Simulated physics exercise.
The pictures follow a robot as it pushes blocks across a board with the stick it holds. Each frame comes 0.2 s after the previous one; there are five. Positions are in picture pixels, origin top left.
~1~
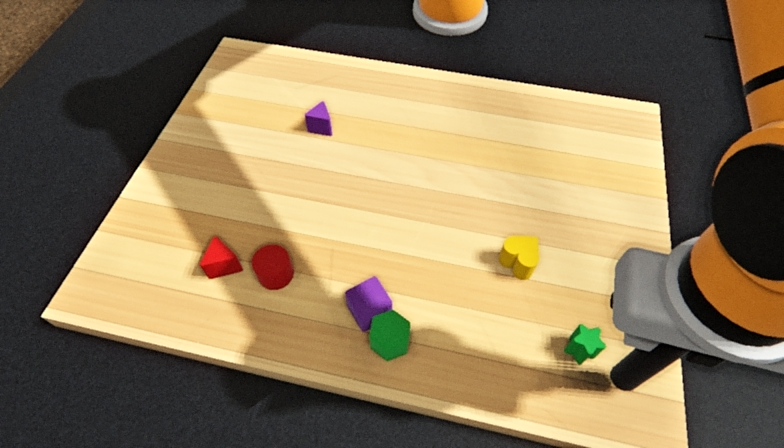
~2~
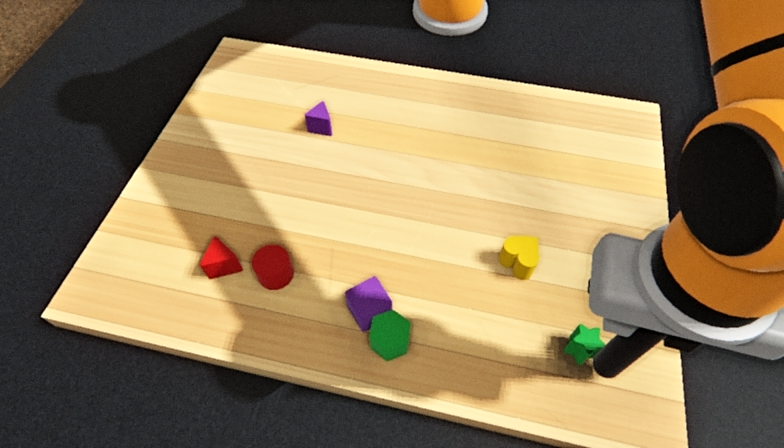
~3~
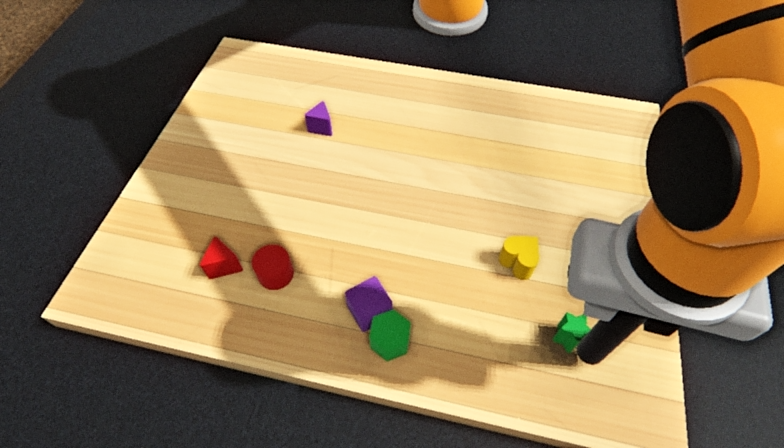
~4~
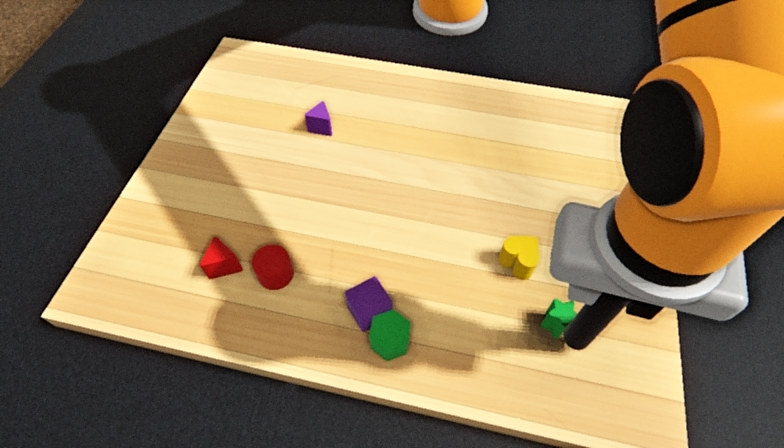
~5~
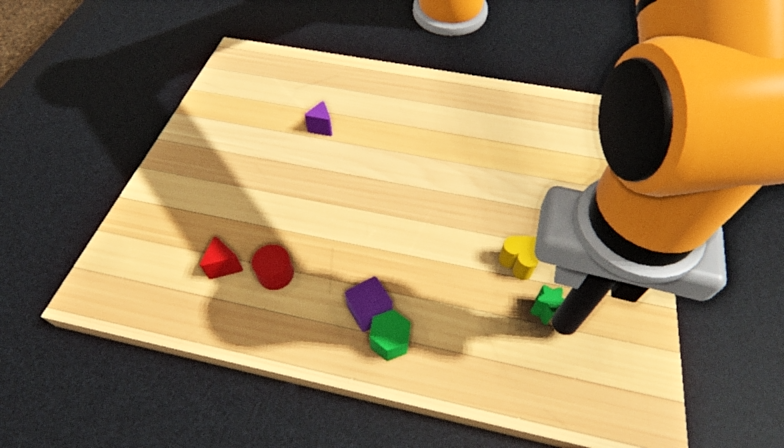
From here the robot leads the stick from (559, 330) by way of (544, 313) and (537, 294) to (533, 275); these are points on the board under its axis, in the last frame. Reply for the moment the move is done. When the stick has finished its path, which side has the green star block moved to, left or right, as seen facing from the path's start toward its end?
Its sideways move is to the left.
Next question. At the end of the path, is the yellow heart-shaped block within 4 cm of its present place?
I'd say yes.
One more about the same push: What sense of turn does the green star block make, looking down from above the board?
Counterclockwise rotation.
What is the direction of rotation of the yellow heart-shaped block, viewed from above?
Verdict: Clockwise.
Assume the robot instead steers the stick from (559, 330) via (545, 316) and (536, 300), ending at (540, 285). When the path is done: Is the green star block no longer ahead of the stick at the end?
Short answer: Yes.
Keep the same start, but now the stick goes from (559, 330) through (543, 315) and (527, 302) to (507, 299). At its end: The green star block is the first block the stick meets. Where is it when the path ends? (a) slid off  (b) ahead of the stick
My pick is a.
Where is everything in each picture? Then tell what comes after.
Lower end of the stick (623, 378), tops of blocks, yellow heart-shaped block (524, 249), green star block (590, 338), in the first picture.
Stick (606, 366), blocks as before, in the second picture.
Stick (590, 353), green star block (578, 326), in the third picture.
Stick (576, 338), green star block (565, 312), in the fourth picture.
Stick (564, 324), yellow heart-shaped block (524, 249), green star block (553, 297), in the fifth picture.
The first path, step by step. Halfway along, stick (544, 296); yellow heart-shaped block (521, 242); green star block (532, 271).
At the end, stick (537, 268); yellow heart-shaped block (510, 228), turned 50° clockwise; green star block (516, 256), turned 50° anticlockwise.
